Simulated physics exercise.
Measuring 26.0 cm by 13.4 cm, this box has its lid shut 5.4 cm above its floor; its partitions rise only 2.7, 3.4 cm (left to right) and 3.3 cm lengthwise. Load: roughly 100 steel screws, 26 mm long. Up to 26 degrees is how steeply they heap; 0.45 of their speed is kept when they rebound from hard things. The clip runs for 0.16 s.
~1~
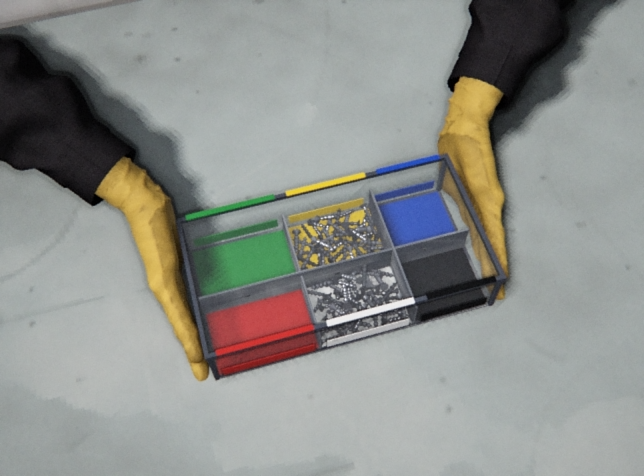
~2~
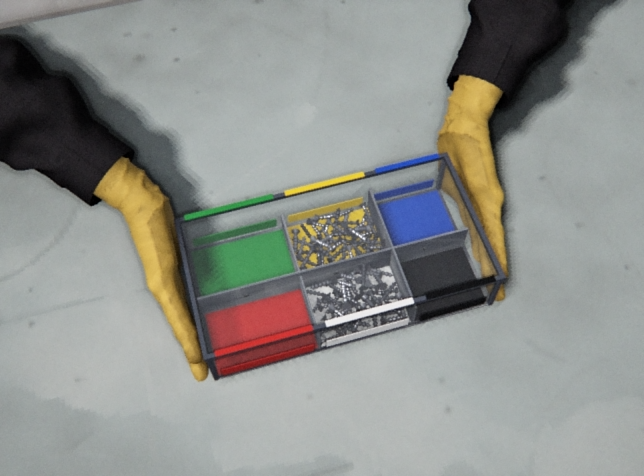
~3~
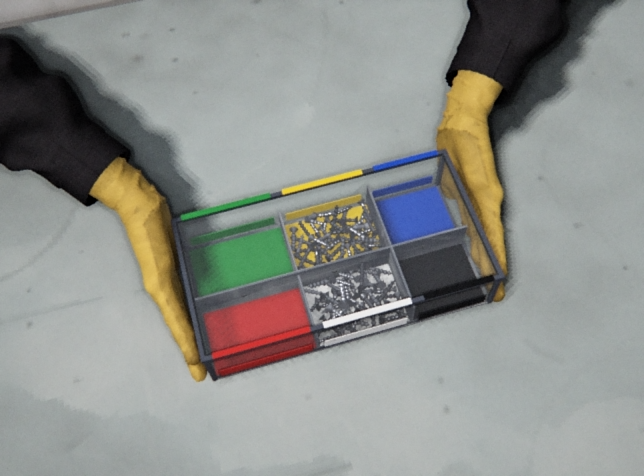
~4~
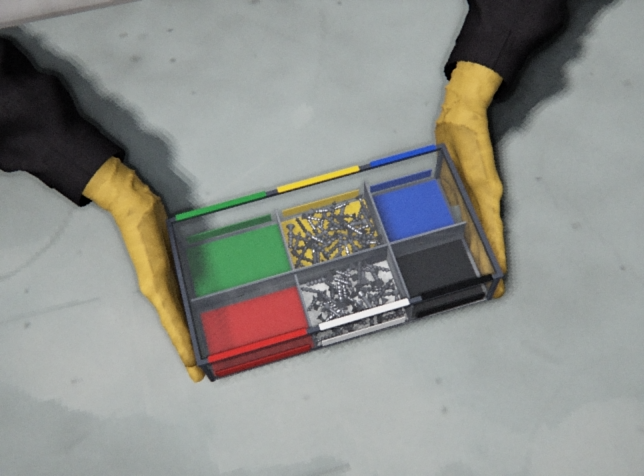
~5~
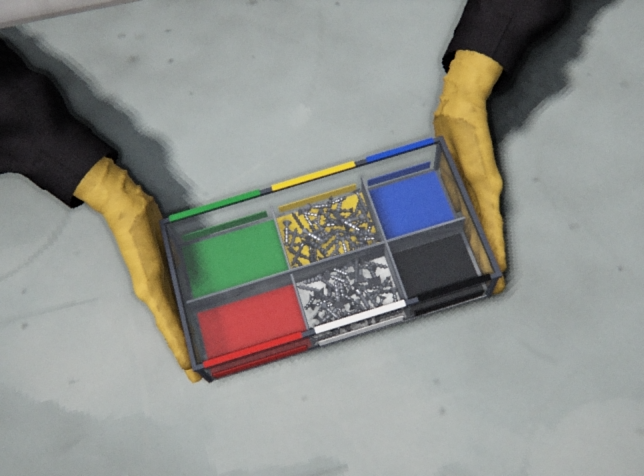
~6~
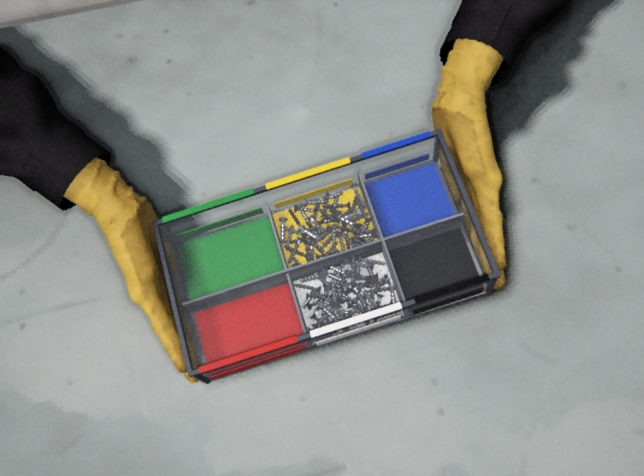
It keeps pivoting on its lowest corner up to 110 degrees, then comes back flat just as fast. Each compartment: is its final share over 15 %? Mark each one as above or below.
Marked: Red above; blue below; green below; yellow below; white above; black below.
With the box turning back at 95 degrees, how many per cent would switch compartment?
Roughly 70 percent would.
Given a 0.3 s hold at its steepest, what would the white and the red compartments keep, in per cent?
White 30; red 70.
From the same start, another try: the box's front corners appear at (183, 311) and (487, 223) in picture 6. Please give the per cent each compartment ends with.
By the end, red has 0%, blue has 0%, green has 15%, yellow has 80%, white has 5% and black has 0%.
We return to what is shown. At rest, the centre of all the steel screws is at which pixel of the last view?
When it all comes to rest, the middle is near (251, 341).
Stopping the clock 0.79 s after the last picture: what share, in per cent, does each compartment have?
It splits as red 35, blue 0, green 0, yellow 25, white 40 and black 0 percent.
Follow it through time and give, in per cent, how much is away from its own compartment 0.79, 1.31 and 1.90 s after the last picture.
Taking the three times in turn, it reads 40, 80 and 80.
Then, 0.79 s after the last picture, tilt 110 degrees; red 35 %, yellow 25 %, white 40 %.
Then, 1.31 s after the last picture, tilt 50 degrees; red 80 %, white 20 %.
Then, 1.90 s after the last picture, tilt 0 degrees; red 80 %, white 20 %.
In the end, red 80 %, blue 0 %, green 0 %, yellow 0 %, white 20 %, black 0 %.
